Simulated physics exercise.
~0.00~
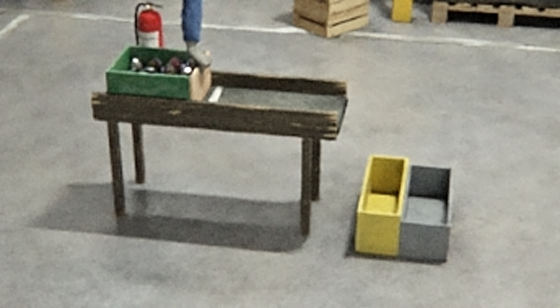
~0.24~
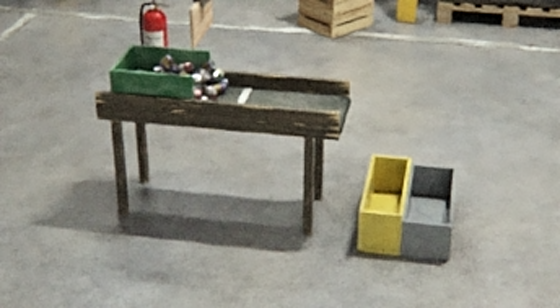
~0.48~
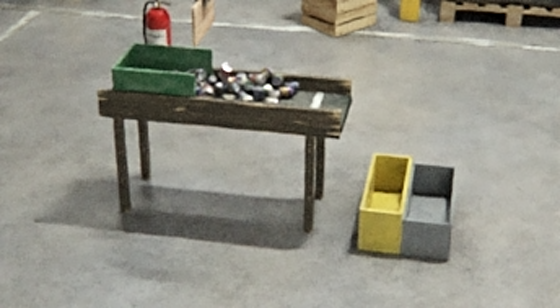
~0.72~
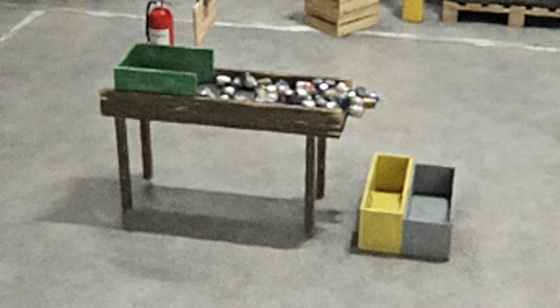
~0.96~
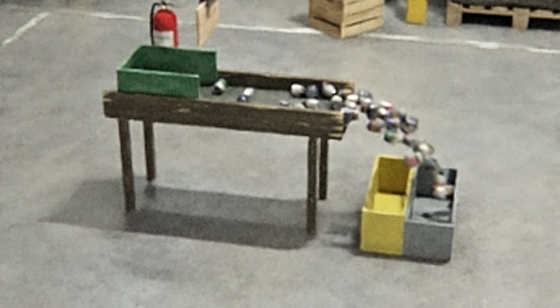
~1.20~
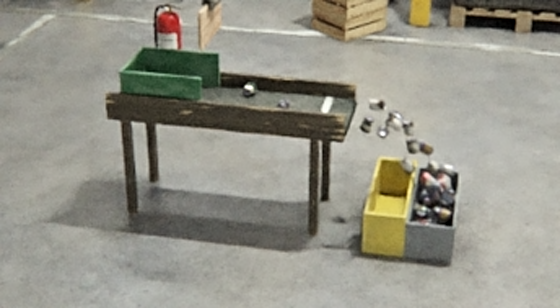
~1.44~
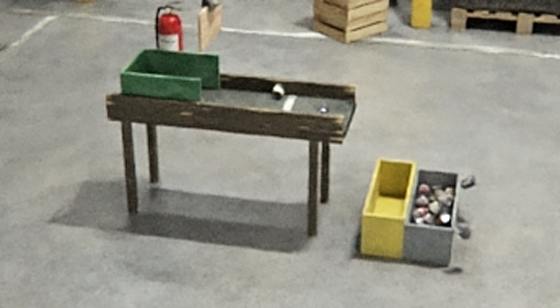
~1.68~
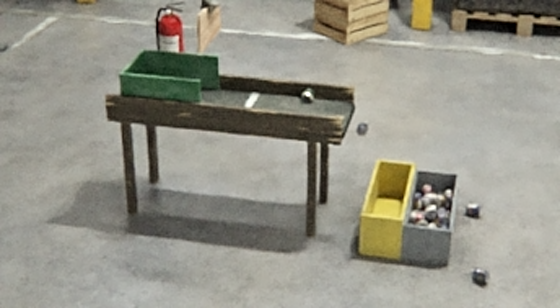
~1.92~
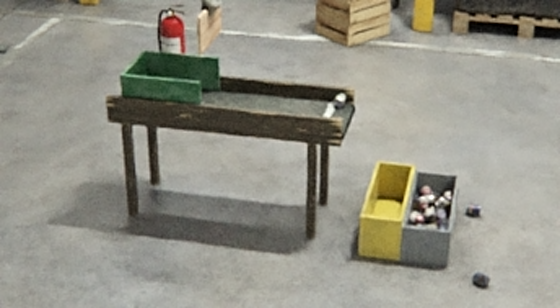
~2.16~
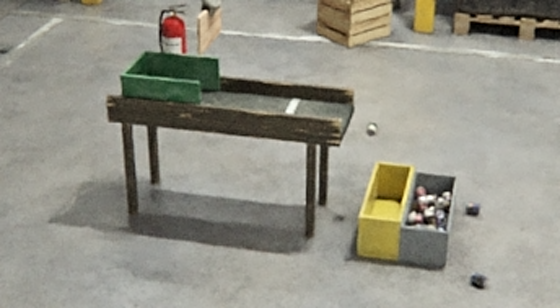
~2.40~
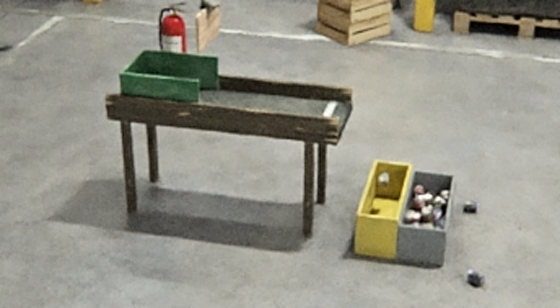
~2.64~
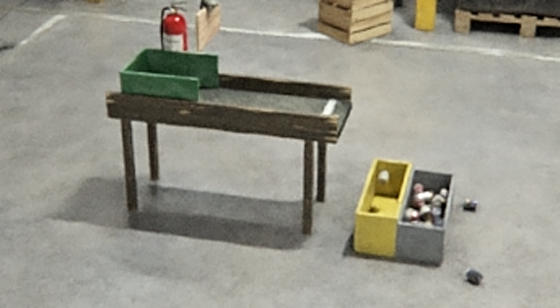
In a warehouse, small cans ride a belt rightward and drop, mostly into the grey tub.
